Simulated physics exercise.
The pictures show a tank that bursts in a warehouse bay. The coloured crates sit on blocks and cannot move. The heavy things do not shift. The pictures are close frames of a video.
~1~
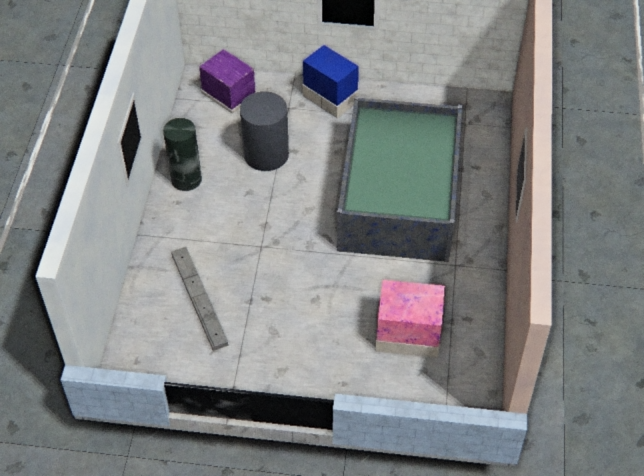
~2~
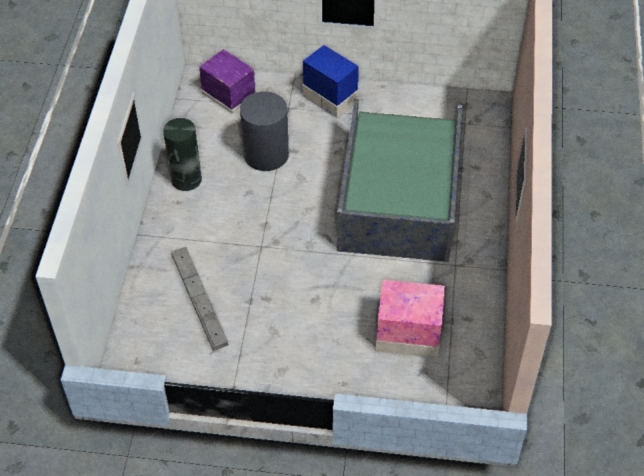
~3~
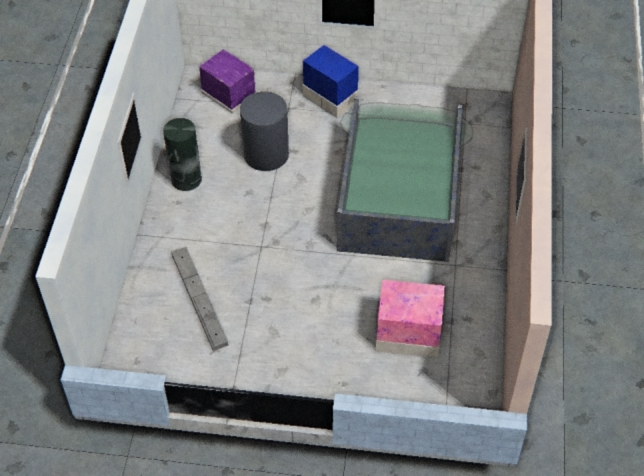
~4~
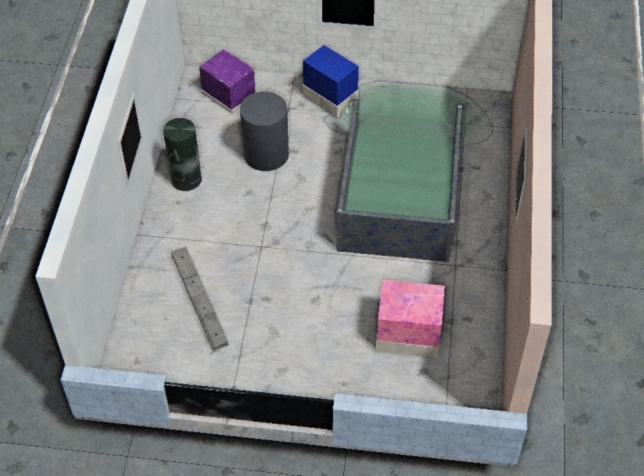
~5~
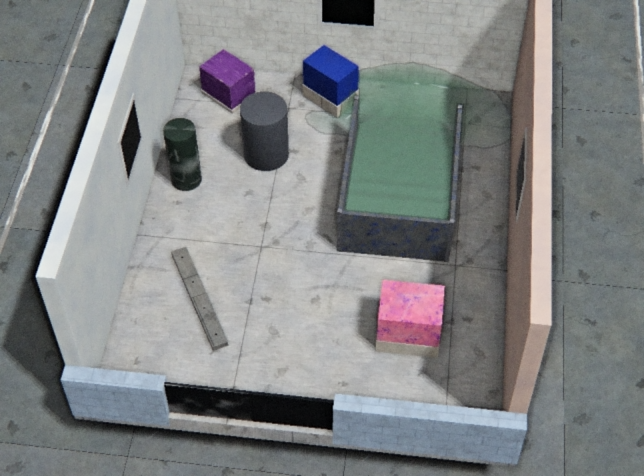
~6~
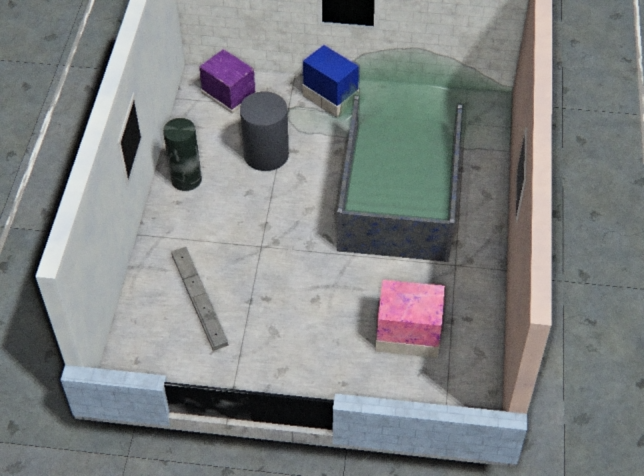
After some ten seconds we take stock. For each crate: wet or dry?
One by one: The pink crate stays dry; the purple crate gets wet; the blue crate gets wet.
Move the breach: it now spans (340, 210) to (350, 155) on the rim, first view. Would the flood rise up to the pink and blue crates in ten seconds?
My reading: The pink one is spared; the blue one is spared.
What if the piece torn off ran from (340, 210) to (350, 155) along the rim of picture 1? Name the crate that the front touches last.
It is the crate marked pink.
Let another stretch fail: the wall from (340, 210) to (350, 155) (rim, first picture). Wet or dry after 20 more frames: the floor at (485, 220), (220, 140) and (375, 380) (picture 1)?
As listed: Dry, wet, free of water.
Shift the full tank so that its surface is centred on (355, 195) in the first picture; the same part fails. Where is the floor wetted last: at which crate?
The crate marked pink.
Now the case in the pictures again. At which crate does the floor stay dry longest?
I say the one in pink.
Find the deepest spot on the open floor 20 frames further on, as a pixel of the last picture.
Near (491, 437).
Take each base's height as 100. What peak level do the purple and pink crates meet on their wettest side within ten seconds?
Near 280 and 40 in a hundred.
A moment on, water covers 20 % of the floor; the pink crate not reached, the purple crate water round its plinth, the blue crate water round its plinth.
Next, water covers 30 % of the floor; the pink crate not reached, the purple crate water round its plinth, the blue crate water round its plinth.
Then, water covers 60 % of the floor; the pink crate water round its plinth, the purple crate water round its plinth, the blue crate water round its plinth.
Later, water covers 95 % of the floor; the pink crate water round its plinth, the purple crate water round its plinth, the blue crate water round its plinth.
In the end, water covers 100 % of the floor; the pink crate stayed above the water, the purple crate was topped, the blue crate was topped.
